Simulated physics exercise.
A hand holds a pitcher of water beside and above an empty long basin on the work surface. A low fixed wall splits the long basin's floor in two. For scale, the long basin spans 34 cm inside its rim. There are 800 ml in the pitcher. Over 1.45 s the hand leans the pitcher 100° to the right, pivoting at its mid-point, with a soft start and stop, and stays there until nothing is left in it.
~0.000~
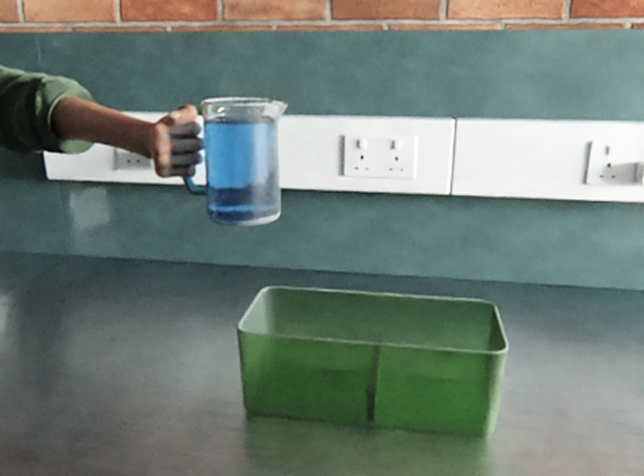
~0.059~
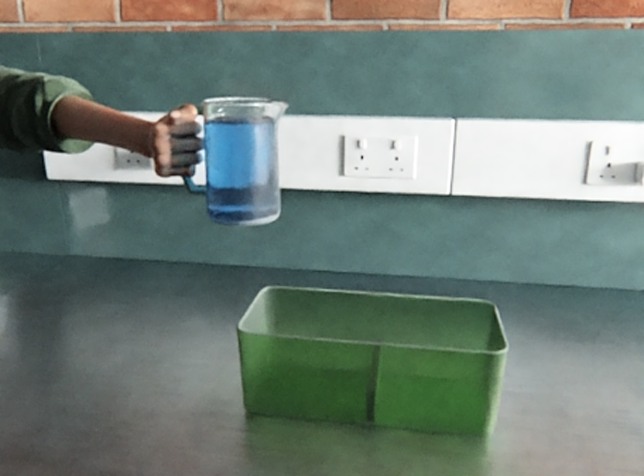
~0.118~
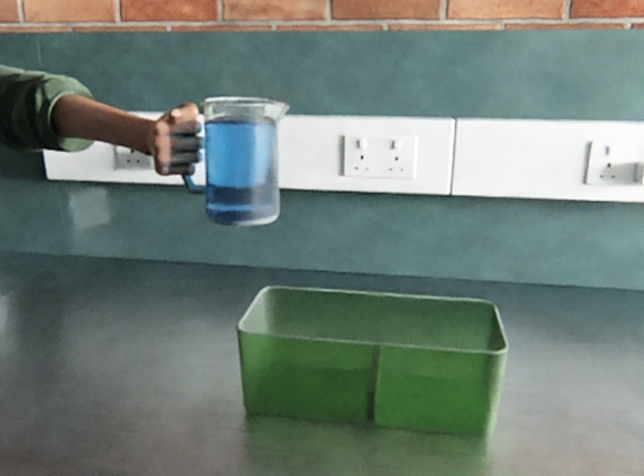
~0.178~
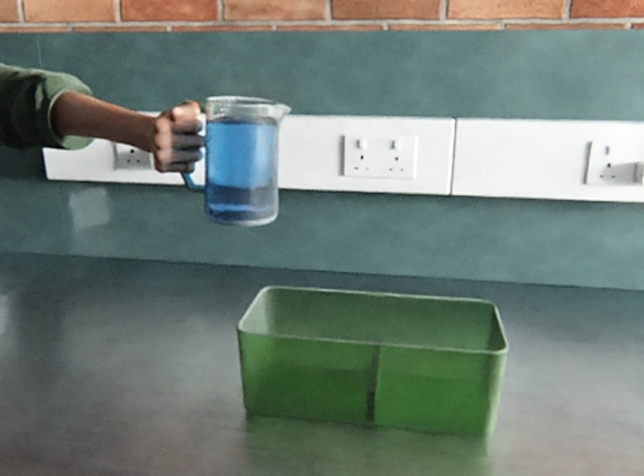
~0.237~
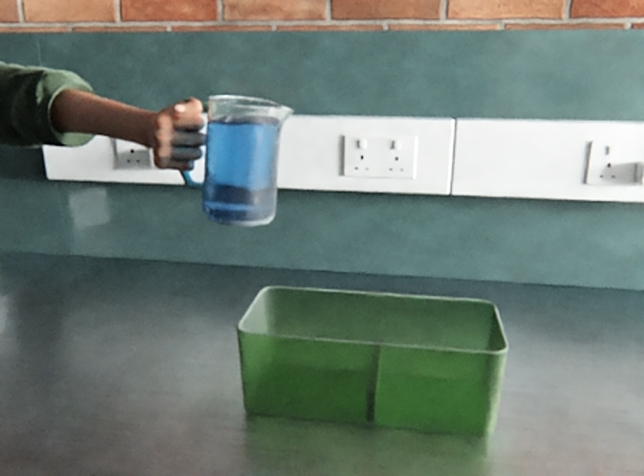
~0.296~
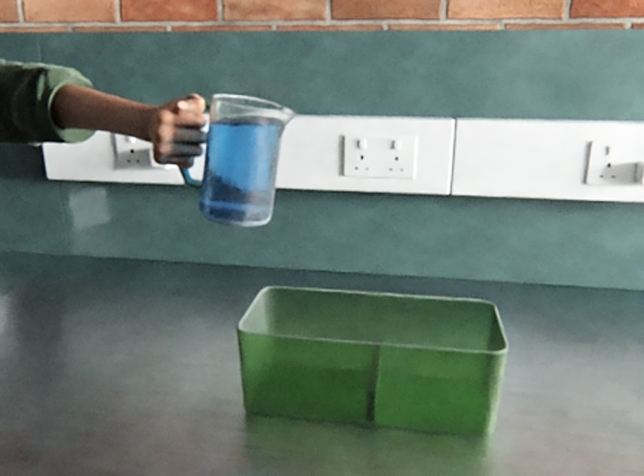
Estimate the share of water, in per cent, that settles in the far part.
The far part has some 51 per cent.
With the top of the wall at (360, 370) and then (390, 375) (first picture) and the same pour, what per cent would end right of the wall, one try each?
In turn about 85 and 15 per cent.
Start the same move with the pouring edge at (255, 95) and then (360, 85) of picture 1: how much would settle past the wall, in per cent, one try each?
In turn about 5 and 90 per cent.
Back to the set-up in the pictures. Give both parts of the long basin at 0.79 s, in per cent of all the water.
Near 1 on the left, 0 on the right.
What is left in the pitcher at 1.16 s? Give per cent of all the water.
About 56 per cent.
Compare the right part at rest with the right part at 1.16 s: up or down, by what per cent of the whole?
The share moves up, by some 34 per cent.
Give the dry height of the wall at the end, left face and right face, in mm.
Some 36 mm on the left and 34 mm on the right.
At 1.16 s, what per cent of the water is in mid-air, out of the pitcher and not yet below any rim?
About 22 per cent.
After 0.79 s the tilt is 57° and 92 per cent is still to pour, 1 is left of the wall and 0 right of it.
After 1.16 s the tilt is 90° and 55 per cent is still to pour, 6 is left of the wall and 17 right of it.
After 1.54 s the tilt is 100° and 12 per cent is still to pour, 27 is left of the wall and 49 right of it.
After 1.95 s the tilt is 100° and 1 per cent is still to pour, 45 is left of the wall and 50 right of it.
In the end 47 per cent lies left of the wall, 51 right of it and 2 outside.
